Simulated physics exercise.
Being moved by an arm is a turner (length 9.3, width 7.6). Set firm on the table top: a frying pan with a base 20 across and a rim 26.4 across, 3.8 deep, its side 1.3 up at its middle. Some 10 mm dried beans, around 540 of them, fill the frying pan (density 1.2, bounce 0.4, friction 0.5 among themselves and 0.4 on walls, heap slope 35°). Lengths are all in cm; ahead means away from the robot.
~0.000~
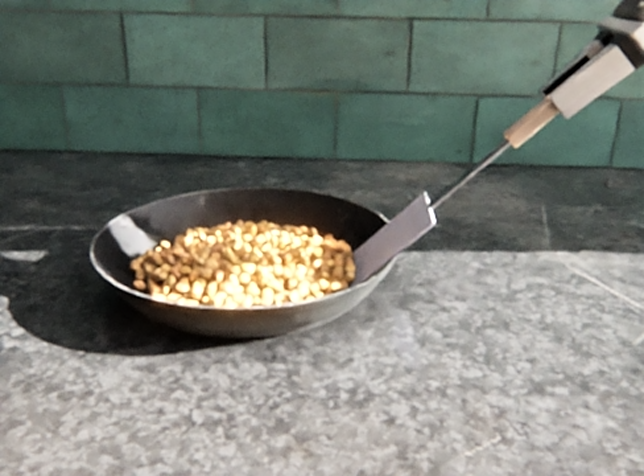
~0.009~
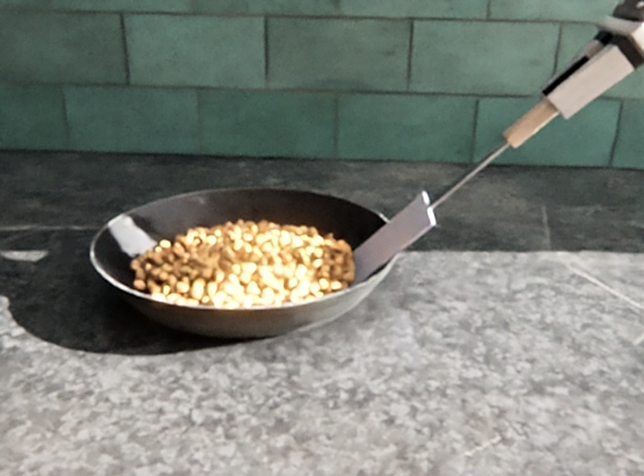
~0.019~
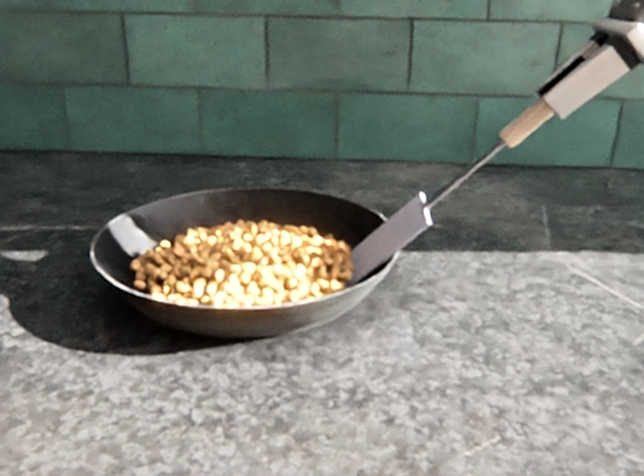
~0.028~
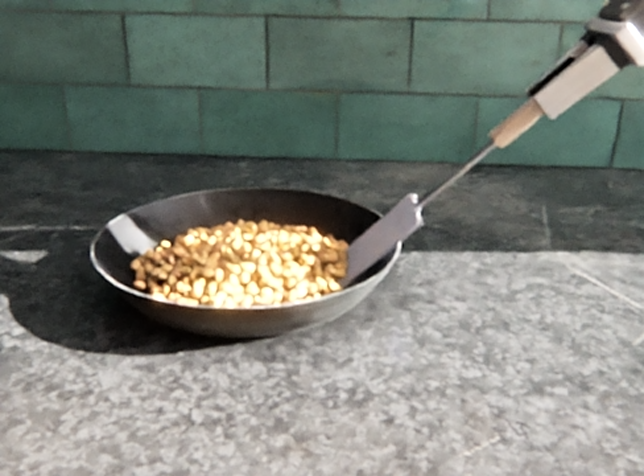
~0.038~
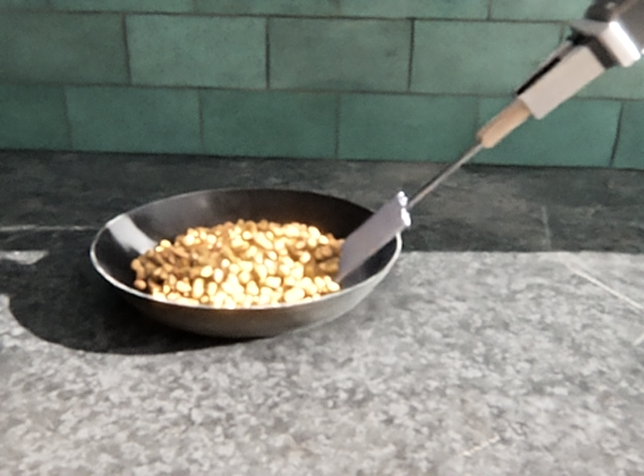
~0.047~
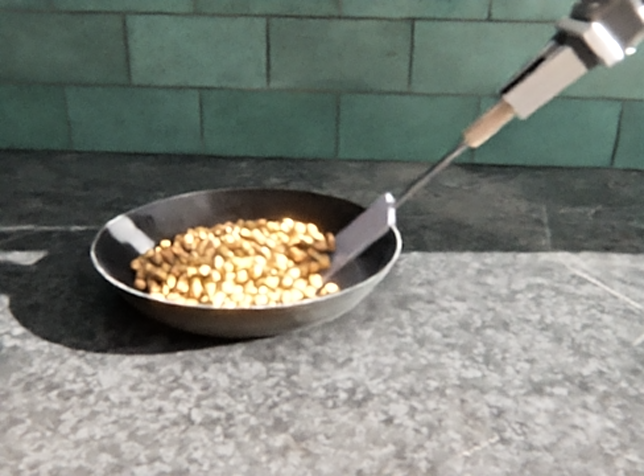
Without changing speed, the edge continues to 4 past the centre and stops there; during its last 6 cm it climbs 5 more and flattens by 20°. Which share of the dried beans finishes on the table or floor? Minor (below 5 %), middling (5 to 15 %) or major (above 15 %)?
Middling.
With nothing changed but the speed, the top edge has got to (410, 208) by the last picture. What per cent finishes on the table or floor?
Share: Roughly 0 %.
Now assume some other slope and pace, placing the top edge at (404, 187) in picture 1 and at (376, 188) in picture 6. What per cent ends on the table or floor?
Around 0 per cent finishes there.
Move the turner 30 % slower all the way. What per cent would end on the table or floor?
In that case, close to 5 per cent.
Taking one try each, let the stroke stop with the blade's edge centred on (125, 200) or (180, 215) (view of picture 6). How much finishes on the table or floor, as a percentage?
Close to 25 and close to 10 per cent, respectively.
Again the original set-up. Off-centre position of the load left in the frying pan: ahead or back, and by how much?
Offset: About 3.5 cm, ahead.
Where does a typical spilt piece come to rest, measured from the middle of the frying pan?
It's around 44 cm.
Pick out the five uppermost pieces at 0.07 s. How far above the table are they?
4 cm or so.
By 0.07 s, sloping 44°, highest piece 5 above the table; 540 in the frying pan.
By 0.09 s, sloping 38°, highest piece 6 above the table; 540 in the frying pan.
By 0.30 s, sloping 25°, highest piece 8 above the table; 491 in the frying pan, 34 on the table or floor, 15 on the blade or in flight.
By 1.35 s, sloping 25°, highest piece 3 above the table; 491 in the frying pan, 49 on the table or floor.
Final count, 491 in the frying pan, 49 on the table or floor. That is 9 % on the table or floor.
